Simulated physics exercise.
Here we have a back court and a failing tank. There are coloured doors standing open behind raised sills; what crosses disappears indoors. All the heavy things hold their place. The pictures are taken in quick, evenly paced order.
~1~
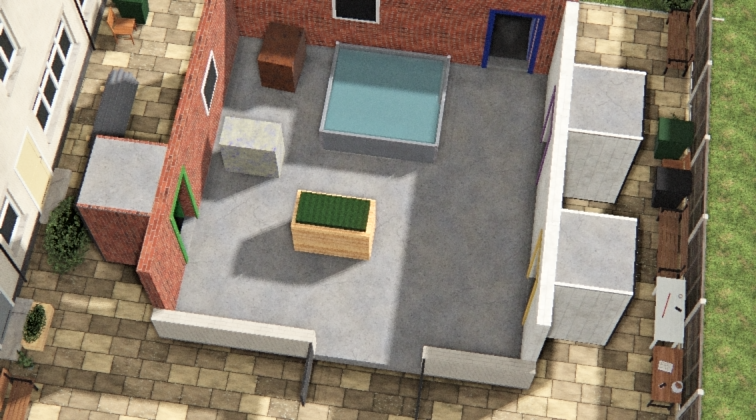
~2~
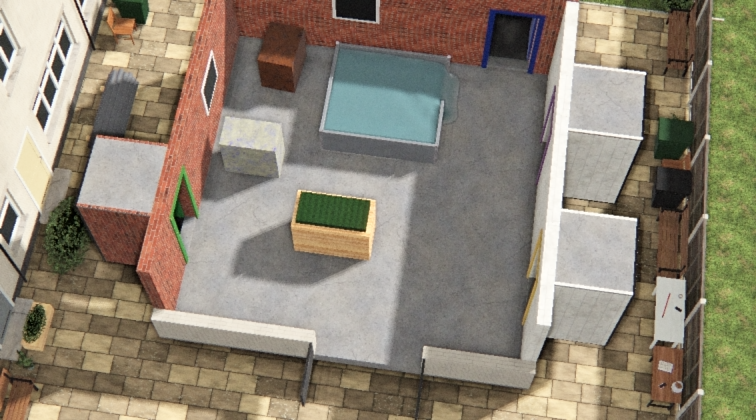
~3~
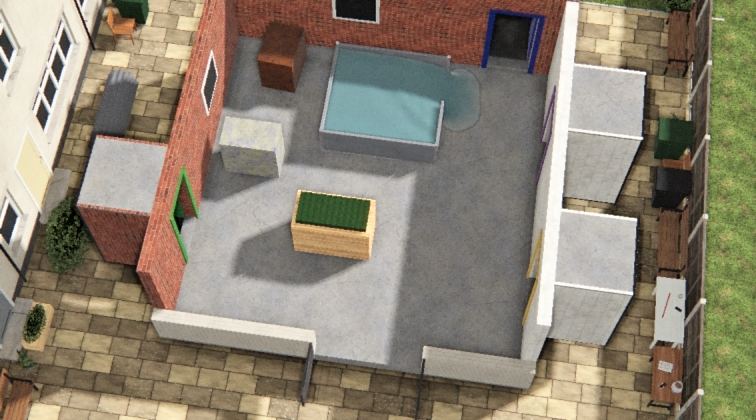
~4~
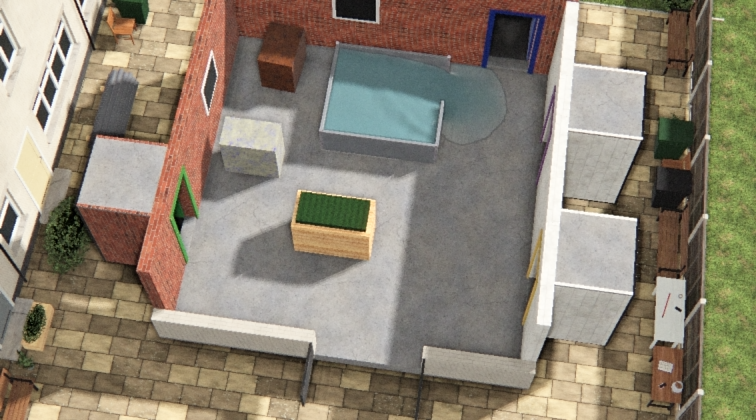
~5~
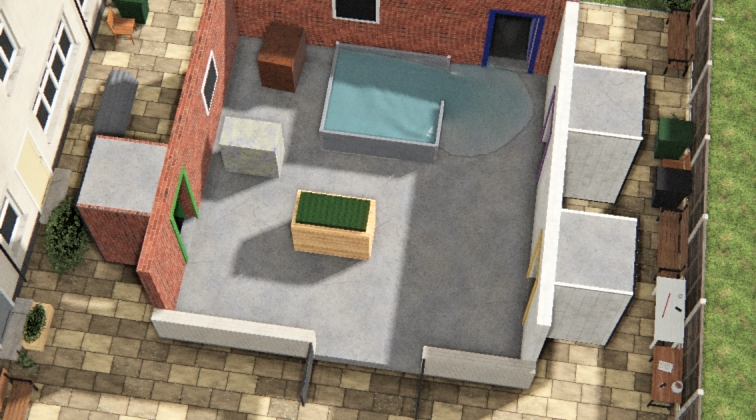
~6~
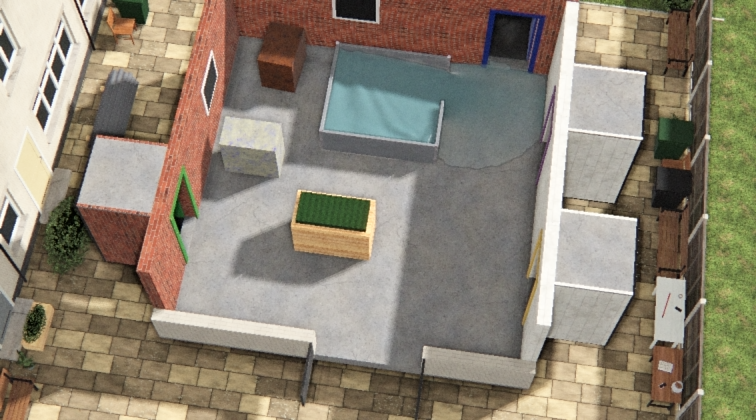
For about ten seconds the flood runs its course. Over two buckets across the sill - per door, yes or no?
Blue door yes, green door no, purple door yes, yellow door no.
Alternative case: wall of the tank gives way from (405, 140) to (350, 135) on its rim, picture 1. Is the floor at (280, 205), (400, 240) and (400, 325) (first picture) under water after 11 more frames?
Taken in turn they're swamped, swamped and swamped.
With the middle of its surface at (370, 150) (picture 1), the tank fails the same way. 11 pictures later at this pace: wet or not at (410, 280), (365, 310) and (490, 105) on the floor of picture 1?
As listed: Not flooded, not flooded, awash.
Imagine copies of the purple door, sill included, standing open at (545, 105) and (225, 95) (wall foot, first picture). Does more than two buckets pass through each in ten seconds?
In turn, the first comes in higher and the second comes in lower.
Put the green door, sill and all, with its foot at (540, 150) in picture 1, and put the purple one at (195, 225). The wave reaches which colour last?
Last: The purple door.
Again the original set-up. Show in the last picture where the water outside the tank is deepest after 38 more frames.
Somewhere near (528, 93), I think.
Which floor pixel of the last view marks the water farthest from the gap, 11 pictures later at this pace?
Best guess: Near (527, 269).
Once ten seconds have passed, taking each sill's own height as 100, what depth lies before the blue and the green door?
I reckon it's around 130 and then 70 per cent.
A moment on, water covers 15 % of the floor; the blue door under two buckets in, the green door not reached, the purple door under two buckets in, the yellow door not reached.
Next, water covers 15 % of the floor; the blue door far over two buckets in, the green door not reached, the purple door over two buckets in, the yellow door not reached.
Then, water covers 40 % of the floor; the blue door far over two buckets in, the green door not reached, the purple door far over two buckets in, the yellow door wet at the sill, nothing in.
Later, water covers 55 % of the floor; the blue door far over two buckets in, the green door not reached, the purple door far over two buckets in, the yellow door wet at the sill, nothing in.
In the end, water covers 80 % of the floor; the blue door far over two buckets in, the green door wet at the sill, nothing in, the purple door far over two buckets in, the yellow door under two buckets in.
